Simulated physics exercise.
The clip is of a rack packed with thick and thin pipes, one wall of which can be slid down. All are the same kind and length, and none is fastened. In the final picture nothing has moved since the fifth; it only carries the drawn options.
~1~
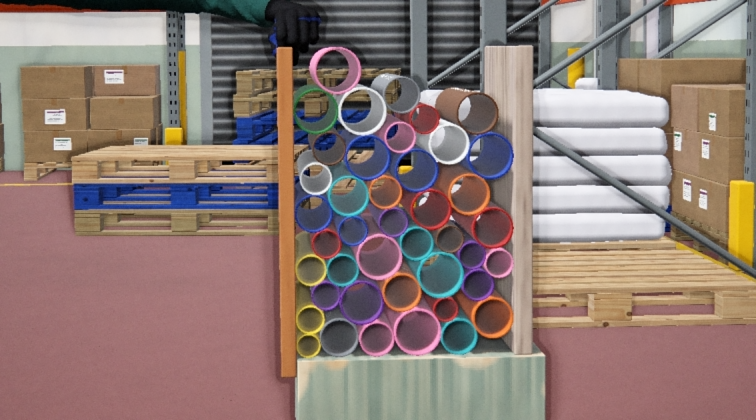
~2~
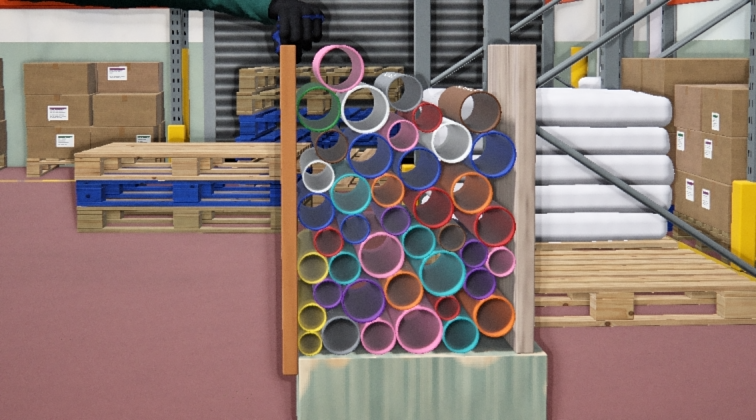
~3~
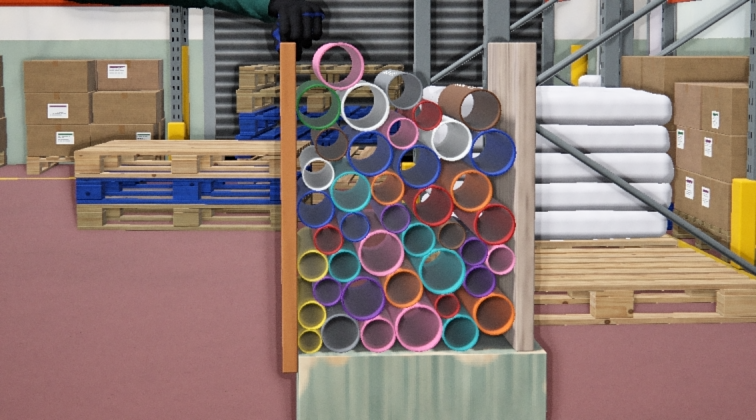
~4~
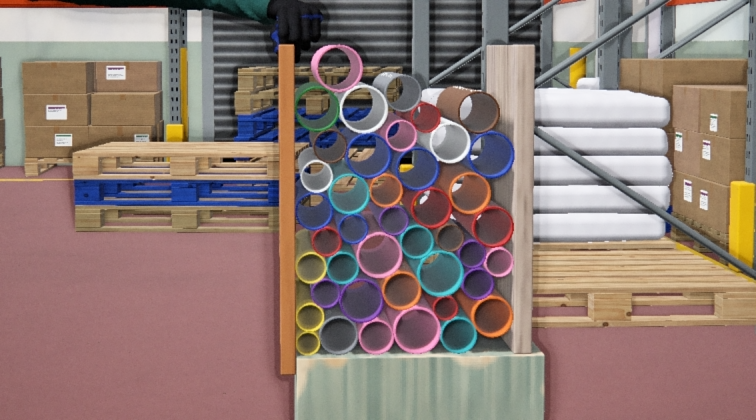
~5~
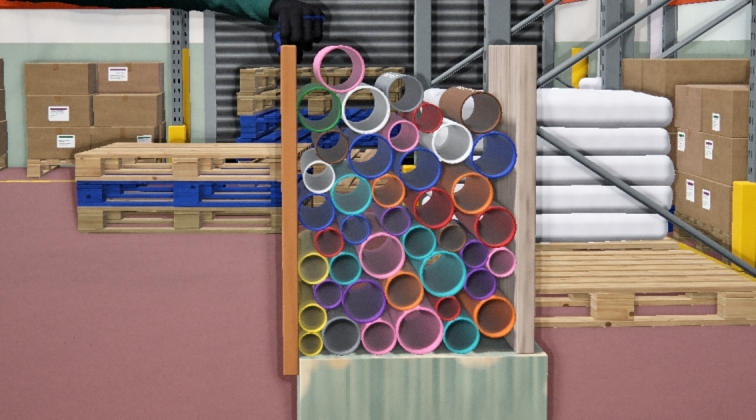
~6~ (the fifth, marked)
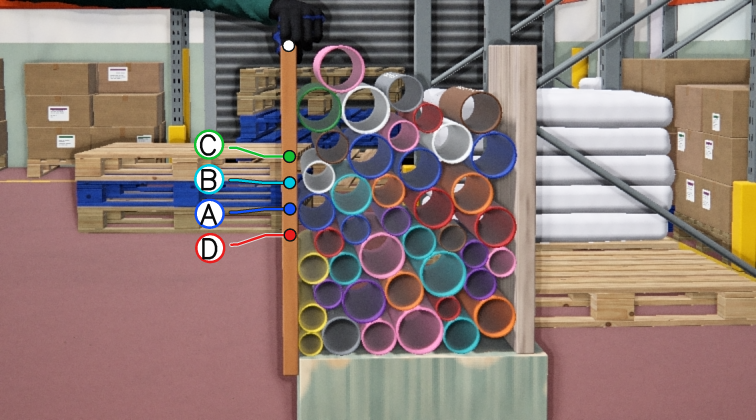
Nothing moves but the view itself, which shifts very slightly as it looks straight on at a rack of pipes in a warehouse with boxes, pallets and white sacks behind. Open pipe ends in pink, green, white, blue, orange, purple, turquoise, yellow and red fill the space between an orange-brown board at left and a pale post at right. A dark-gloved hand stays above the left board, and the pipes keep their places.
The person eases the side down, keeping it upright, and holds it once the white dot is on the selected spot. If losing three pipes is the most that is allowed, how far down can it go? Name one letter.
Down to B.
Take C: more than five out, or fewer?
Fewer than five.
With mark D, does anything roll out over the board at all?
Yes.
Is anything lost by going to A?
Yes.
On the marked copy, A at (290, 209); B at (290, 183); C at (289, 157); D at (290, 235); the white dot at (288, 46).
Taking B. A third of the way, top of the board (297, 105).
Two thirds of the way, top of the board (298, 174).
When it is over, top of the board (298, 182), two out over the board.
As for the rest, A more than three out over the board; C two out over the board; D more than three out over the board.
